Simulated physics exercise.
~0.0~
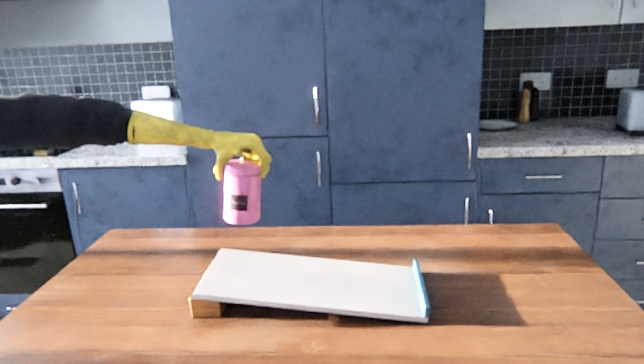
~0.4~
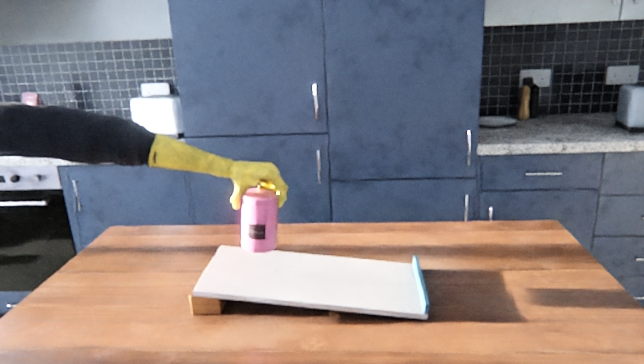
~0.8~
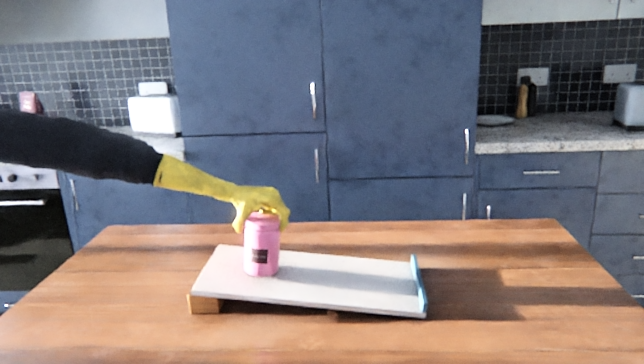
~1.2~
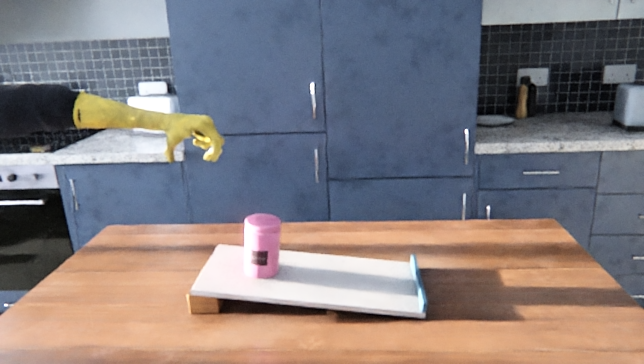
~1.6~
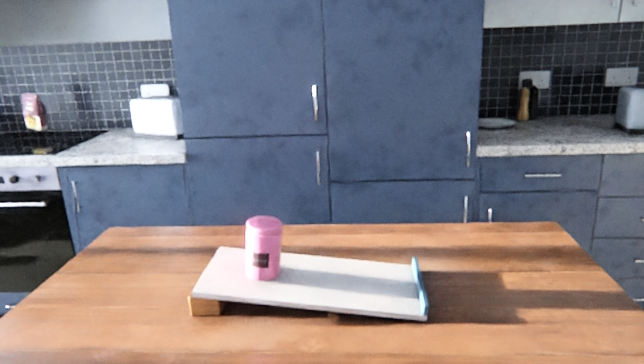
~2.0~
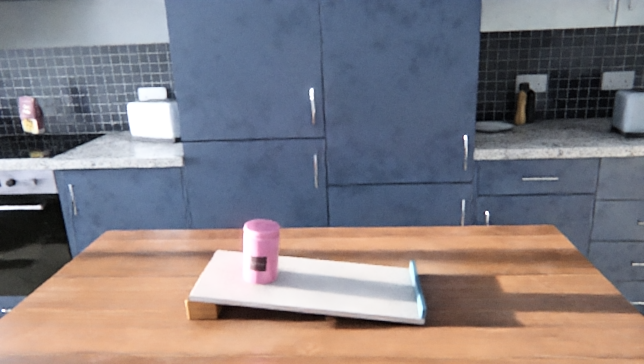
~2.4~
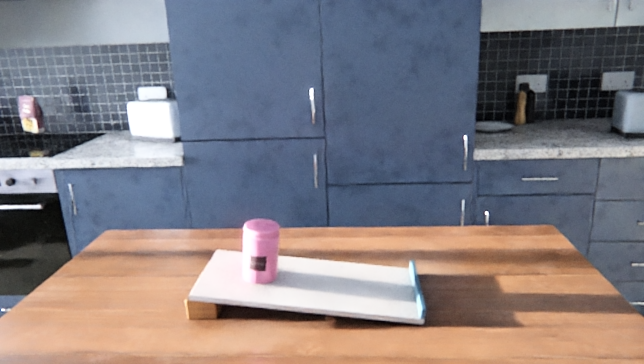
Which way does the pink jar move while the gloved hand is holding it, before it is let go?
The pink jar moves down, shifting a little to the right as well, until it rests on the sloping board.
